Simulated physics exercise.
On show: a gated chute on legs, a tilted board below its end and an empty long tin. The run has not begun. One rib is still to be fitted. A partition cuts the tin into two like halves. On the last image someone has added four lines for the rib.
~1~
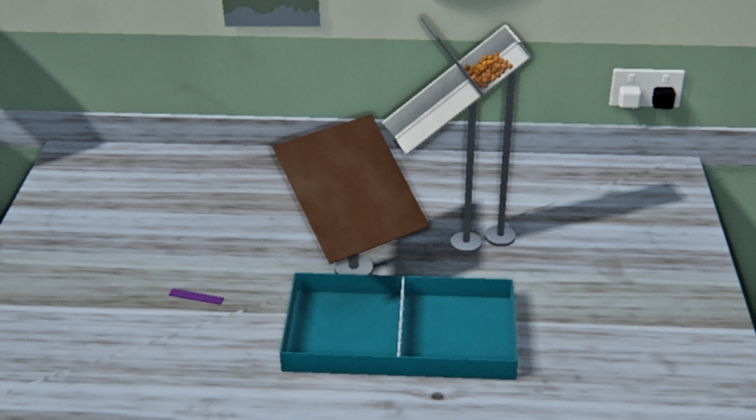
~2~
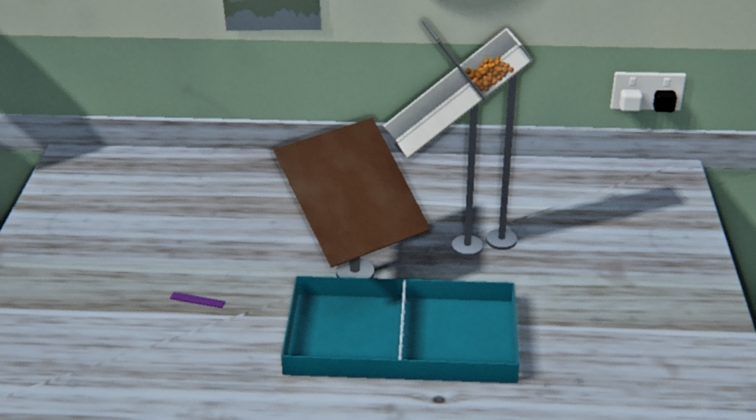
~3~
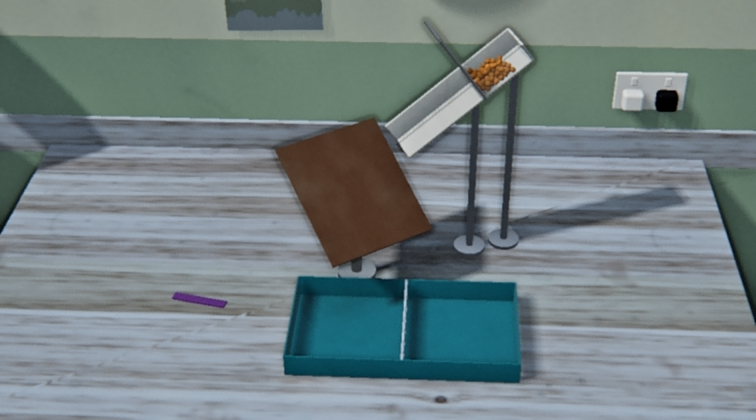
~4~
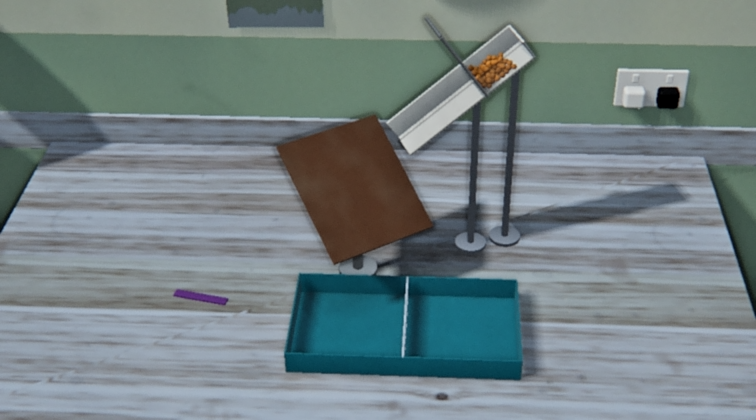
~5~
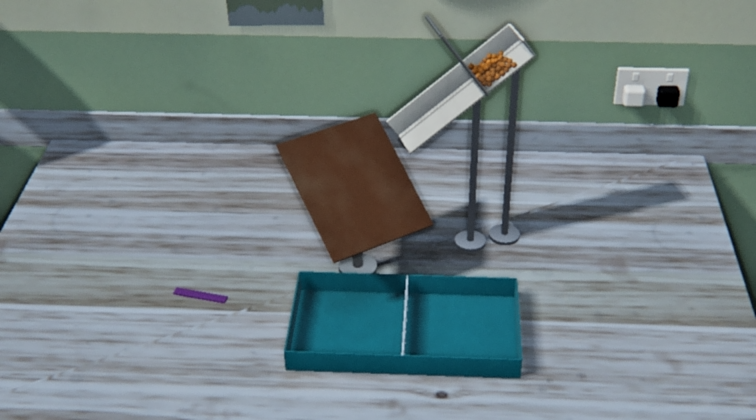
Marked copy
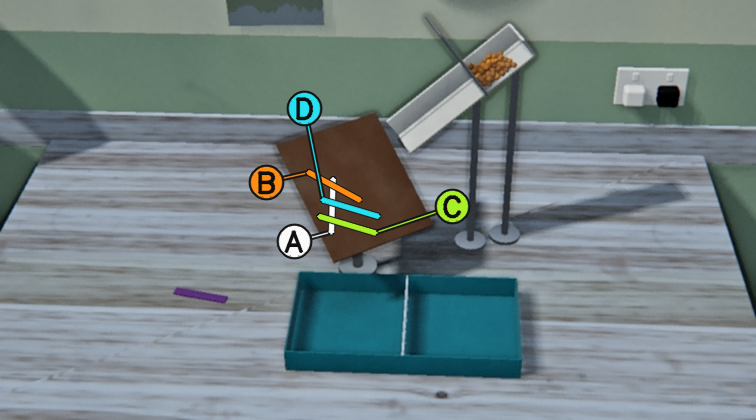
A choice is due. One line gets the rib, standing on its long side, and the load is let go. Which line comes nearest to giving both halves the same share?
B works best here.
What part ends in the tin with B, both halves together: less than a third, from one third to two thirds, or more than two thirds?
Line B gives more than two thirds.
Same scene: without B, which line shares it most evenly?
Here it is line C.
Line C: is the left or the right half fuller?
Right.
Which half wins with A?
The left half.
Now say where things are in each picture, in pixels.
In the first frame, load behind the gate (486, 70), roasted chickpeas; lip of the chute (400, 146), sloping gently.
In the second frame, middle of the board (353, 189), tilted fairly steeply; middle of its low edge (383, 248); of its high edge (324, 133).
In the third frame, front corners of the tin (284, 356) and (521, 364); front end of its middle wall (402, 360).
In the fourth frame, middle of the load (490, 71); lip (405, 146).
In the fifth frame, middle of the load (490, 69); lip (404, 145).
On the marked copy, line A from (333, 179) to (331, 231); line B from (309, 172) to (359, 199); line C from (319, 216) to (374, 232); line D from (323, 200) to (377, 216).
With A, of what is caught, the larger part in the left half, about a tenth in the right.
With B, of what is caught, roughly half in the left half, roughly half in the right.
With C, of what is caught, roughly a third in the left half, roughly two thirds in the right.
With D, of what is caught, about a tenth in the left half, almost all in the right.
